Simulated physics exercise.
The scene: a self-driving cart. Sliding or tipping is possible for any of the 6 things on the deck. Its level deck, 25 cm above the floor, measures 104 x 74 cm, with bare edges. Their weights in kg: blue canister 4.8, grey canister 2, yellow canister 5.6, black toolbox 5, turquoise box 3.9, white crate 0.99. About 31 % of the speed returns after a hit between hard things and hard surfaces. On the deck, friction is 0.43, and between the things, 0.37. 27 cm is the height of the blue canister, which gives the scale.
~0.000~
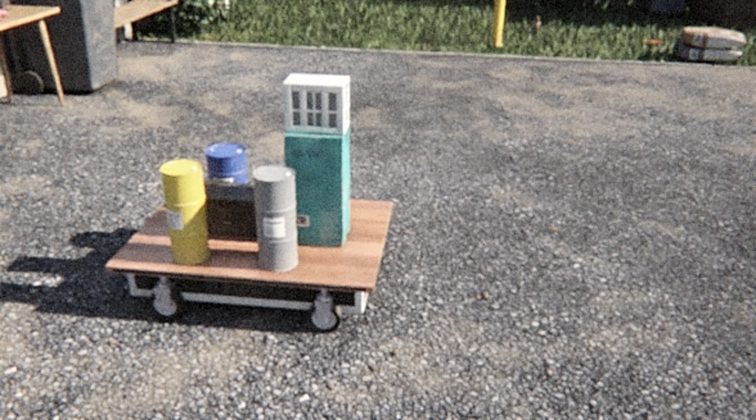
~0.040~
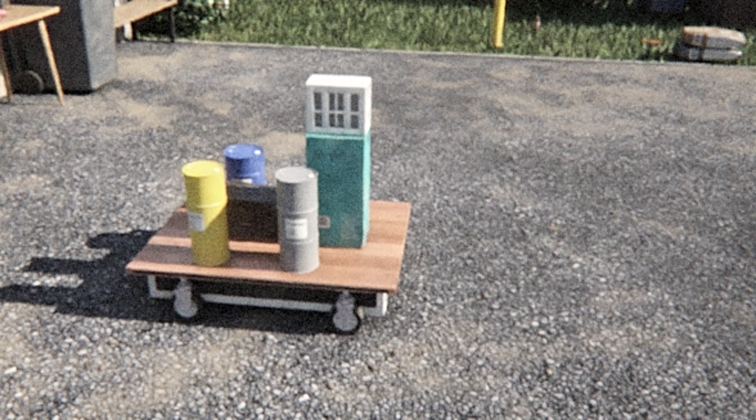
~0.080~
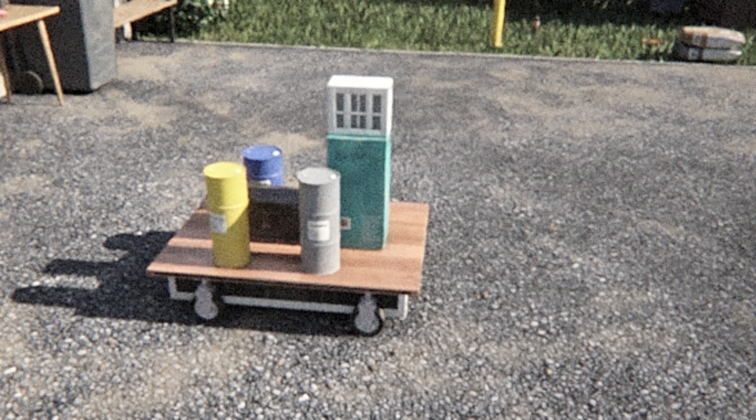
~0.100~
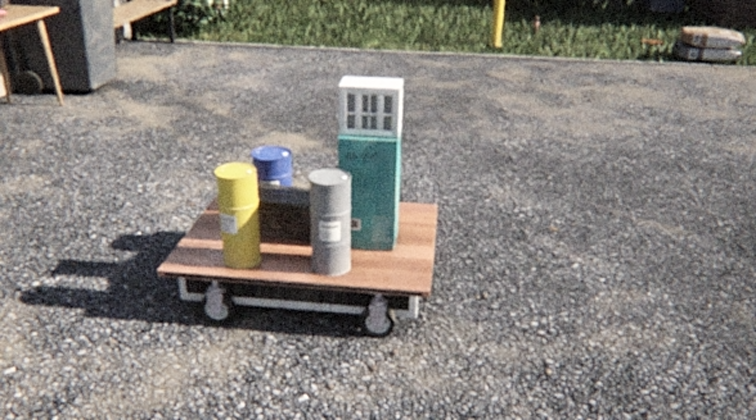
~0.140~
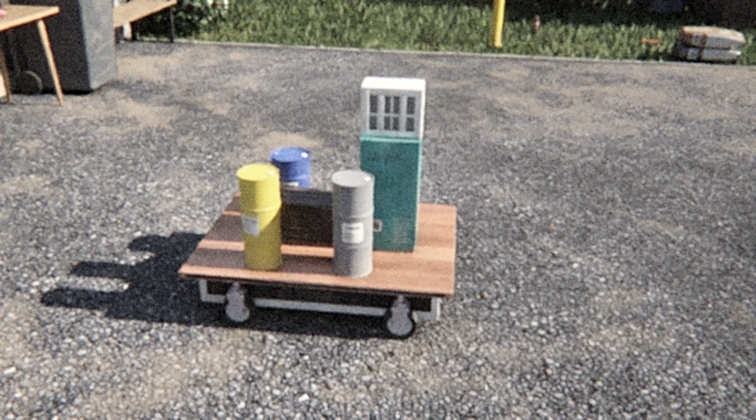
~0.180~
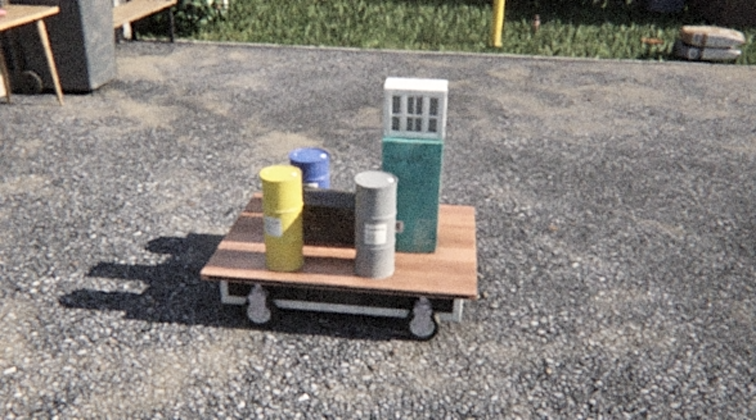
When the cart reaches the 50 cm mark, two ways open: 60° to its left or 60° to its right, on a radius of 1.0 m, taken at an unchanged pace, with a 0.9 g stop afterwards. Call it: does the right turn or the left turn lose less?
The left turn loses less.
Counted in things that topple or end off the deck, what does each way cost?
Steering left costs 4, steering right costs 5.
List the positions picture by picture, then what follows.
Cart has run 0 cm; blue canister (228, 177); grey canister (276, 219), in the first picture.
Cart has run 9 cm; turquoise box (339, 185); white crate (339, 105), in the second picture.
Cart has run 18 cm; yellow canister (229, 216); black toolbox (272, 210), in the third picture.
Cart has run 22 cm; turquoise box (369, 187); white crate (371, 107), in the fourth picture.
Cart has run 31 cm; yellow canister (261, 218); black toolbox (301, 212), in the fifth picture.
Cart has run 40 cm; grey canister (375, 225), in the sixth picture.
Turning left. By 0.68 s, cart has run 150 cm, turned 49°; grey canister, yellow canister, turquoise box and white crate now off the deck; blue canister 5 cm from its spot near (488, 168); black toolbox 11 cm from its spot.
By 1.08 s, cart has run 212 cm, turned 60°; blue canister 16 cm from its spot near (548, 131); black toolbox 19 cm from its spot.
When it is over (1.7 s), off the deck, grey canister, yellow canister, turquoise box and white crate; not toppled but over 10 cm from the start, blue canister and black toolbox. End places, in pixels of the last picture, blue canister near (559, 124).
Turning right instead, blue canister, grey canister, yellow canister, turquoise box and white crate tipped over or off the deck, 5 of 6 in all.
